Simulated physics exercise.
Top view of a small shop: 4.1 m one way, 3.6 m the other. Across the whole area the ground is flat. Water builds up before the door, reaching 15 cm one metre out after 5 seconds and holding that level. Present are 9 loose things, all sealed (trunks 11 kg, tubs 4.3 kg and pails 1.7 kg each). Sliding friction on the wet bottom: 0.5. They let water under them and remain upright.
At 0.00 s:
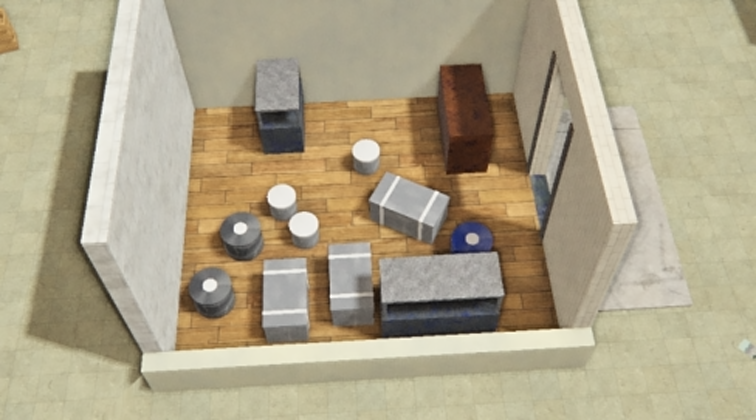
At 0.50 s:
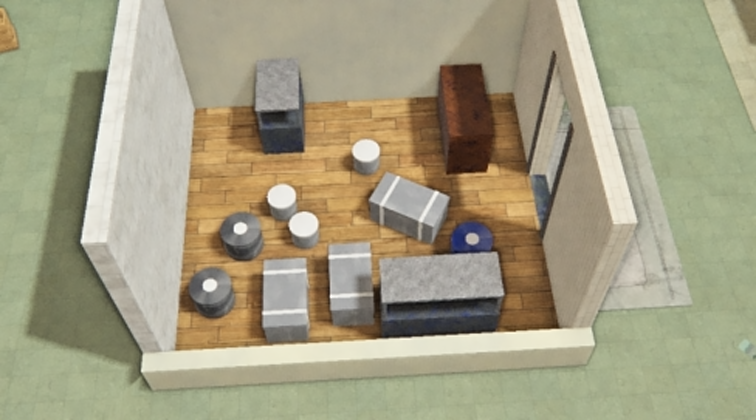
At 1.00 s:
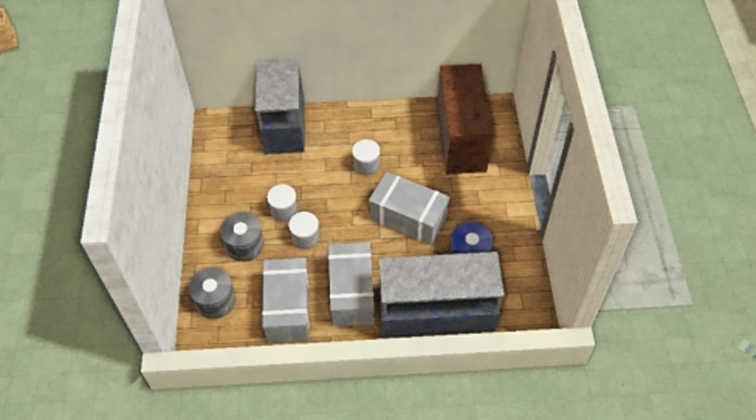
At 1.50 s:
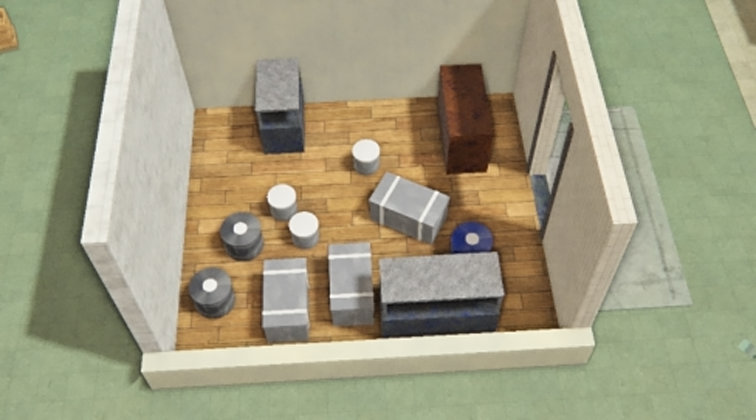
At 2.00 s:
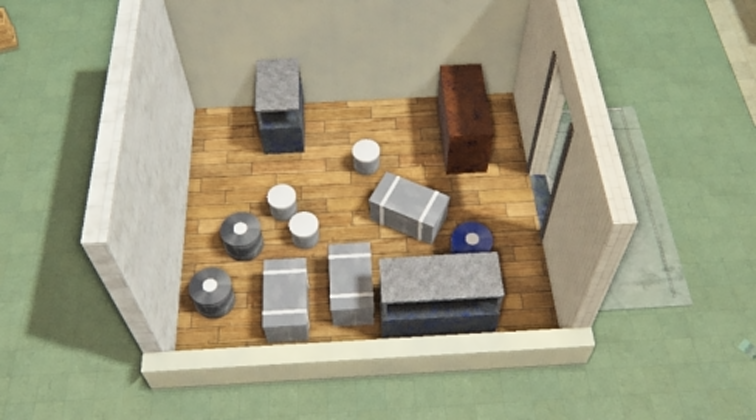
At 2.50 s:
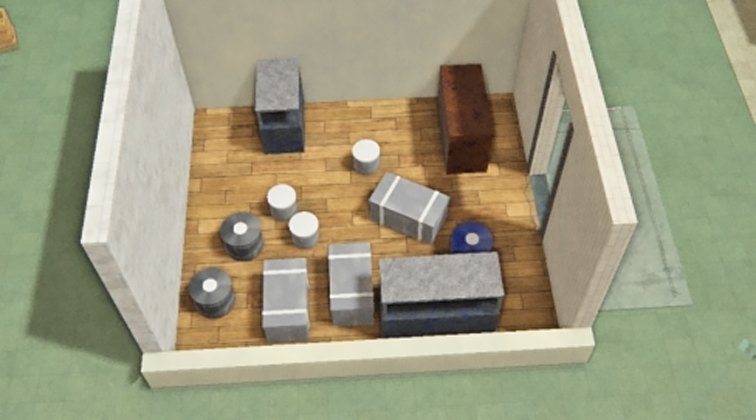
At the start, pale ground surrounds a small, open-topped shop holding grey boxes, white pails, dark tubs and a blue tub among counters and cabinets. The ground outside then turns green, as if under water, and keeps that colour, while everything on the wooden floor stays still throughout.
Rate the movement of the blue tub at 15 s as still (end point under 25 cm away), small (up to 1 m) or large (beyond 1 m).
Large.
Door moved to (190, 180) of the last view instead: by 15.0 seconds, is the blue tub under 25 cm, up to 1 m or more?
Outcome - blue tub: Short shift.
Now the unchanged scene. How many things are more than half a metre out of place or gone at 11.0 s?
Result: 7.
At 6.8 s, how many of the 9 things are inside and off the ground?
The count is 1.
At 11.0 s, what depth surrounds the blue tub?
About 3 cm.
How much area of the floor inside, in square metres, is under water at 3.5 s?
About 1.0 m2.
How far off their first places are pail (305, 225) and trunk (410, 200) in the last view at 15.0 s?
First 140 cm, then 200 cm.
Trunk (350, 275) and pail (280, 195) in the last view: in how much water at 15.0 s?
About 8 and 9 cm.
After 3.5 s the blue tub is near (472, 239), 0.0 m from its start, aground; 0 afloat.
After 6.8 s the blue tub is near (425, 261), 0.6 m from its start, afloat; 1 afloat.
After 11.0 s the blue tub is near (357, 308), 1.5 m from its start, afloat; 9 afloat.
After 15.0 s the blue tub is near (360, 319), 1.6 m from its start, afloat; 9 afloat.
